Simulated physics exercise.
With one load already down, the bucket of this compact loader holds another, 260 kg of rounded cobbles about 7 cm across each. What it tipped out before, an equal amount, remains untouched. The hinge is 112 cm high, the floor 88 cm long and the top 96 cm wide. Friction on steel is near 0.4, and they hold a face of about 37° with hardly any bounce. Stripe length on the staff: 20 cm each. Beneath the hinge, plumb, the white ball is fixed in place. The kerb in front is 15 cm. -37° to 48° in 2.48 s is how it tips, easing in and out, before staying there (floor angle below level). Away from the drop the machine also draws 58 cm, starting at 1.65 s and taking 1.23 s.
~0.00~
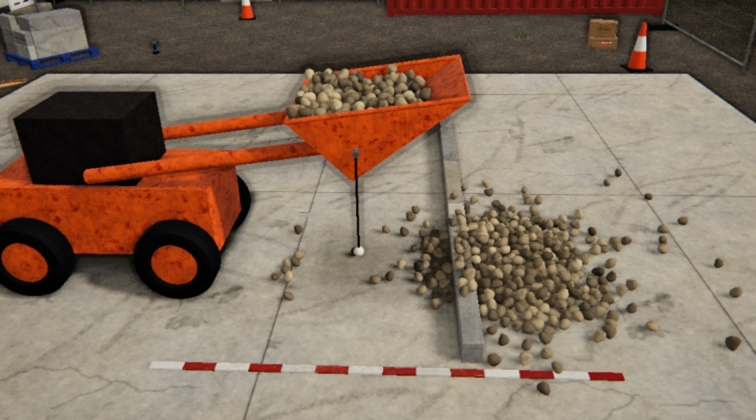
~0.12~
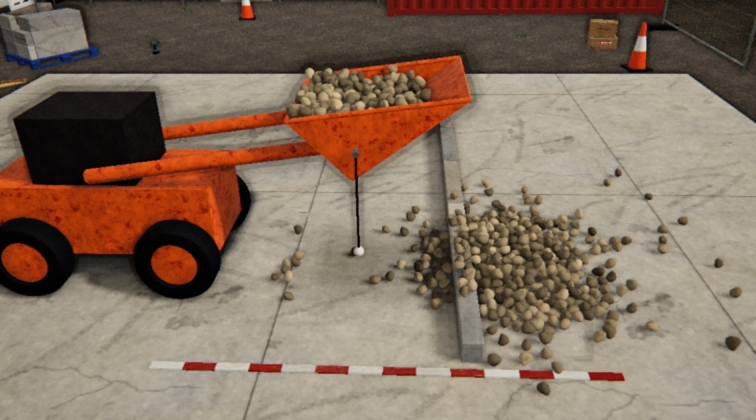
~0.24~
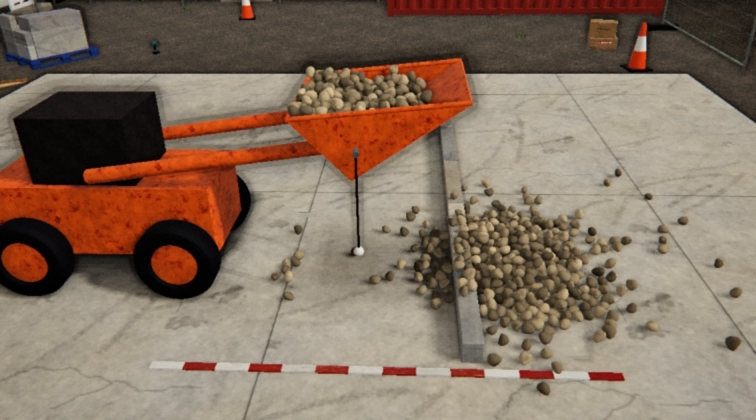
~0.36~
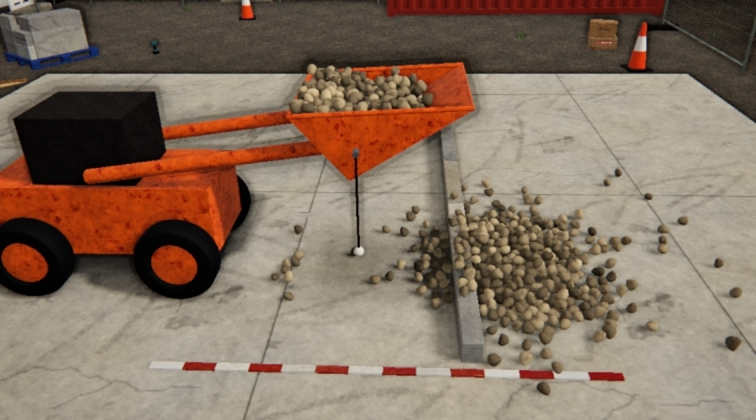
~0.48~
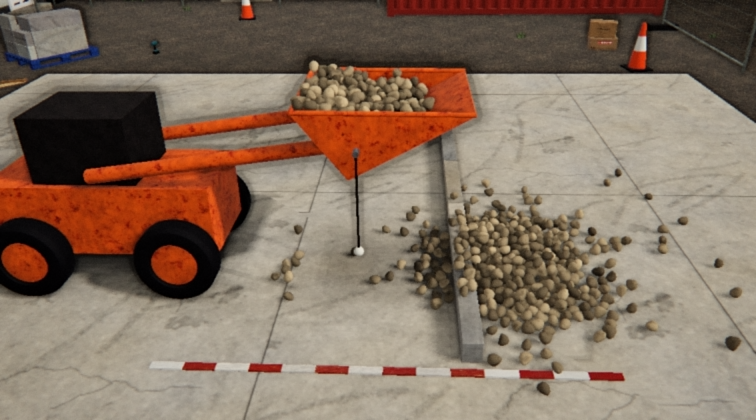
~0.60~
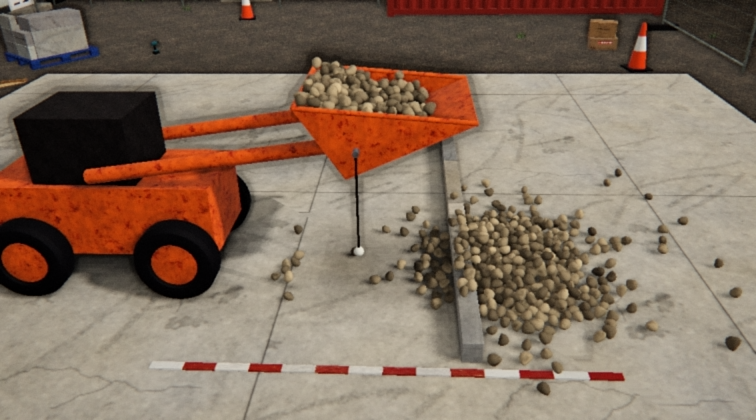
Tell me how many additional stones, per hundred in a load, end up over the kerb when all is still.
Some 26 in every hundred.
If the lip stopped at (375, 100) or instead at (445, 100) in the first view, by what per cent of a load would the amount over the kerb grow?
First place: Roughly 0 %; second place: Roughly 5 %.
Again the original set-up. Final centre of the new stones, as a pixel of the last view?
Roughly at pixel (436, 251).
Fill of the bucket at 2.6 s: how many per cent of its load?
About 0 per cent is held.
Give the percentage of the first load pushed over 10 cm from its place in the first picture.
Close to 0 per cent.
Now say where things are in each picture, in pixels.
In the first frame, the bucket is at -37°, its lip at (470, 99); the top of the load is at (354, 79). The earlier load is highest near (462, 253), 19 cm above ground level, 15 % on this side of the kerb, 85 % over the kerb.
In the second frame, the bucket is at -36°, its lip at (471, 100); the top of the load is at (354, 79); the stones move at 0.0 m/s on average.
In the third frame, the bucket is at -35°, its lip at (472, 103); the top of the load is at (334, 77); the stones move at 0.1 m/s on average.
In the fourth frame, lip at (474, 108), floor tilted -32°, highest stones at (328, 75); the stones move at 0.1 m/s on average.
In the fifth frame, lip at (476, 115), floor tilted -29°, highest stones at (327, 75); the stones move at 0.1 m/s on average.
In the sixth frame, the bucket is at -24°, its lip at (478, 124); the top of the load is at (328, 71); the stones move at 0.1 m/s on average.
After 1.9 s the floor is at 35°; in per cent of one load, 81 in the bucket, 31 on this side of the kerb, 88 over the kerb; the foremost stones are at (699, 245).
After 2.6 s the floor is at 48°; in per cent of one load, 0 in the bucket, 89 on this side of the kerb, 111 over the kerb; the foremost stones are at (699, 245).
After 3.3 s the floor is at 48°; in per cent of one load, 0 in the bucket, 89 on this side of the kerb, 111 over the kerb; the foremost stones are at (699, 245).
After 5.8 s the floor is at 48°; in per cent of one load, 0 in the bucket, 89 on this side of the kerb, 111 over the kerb; the foremost stones are at (699, 245). Net gain over the kerb, 26.
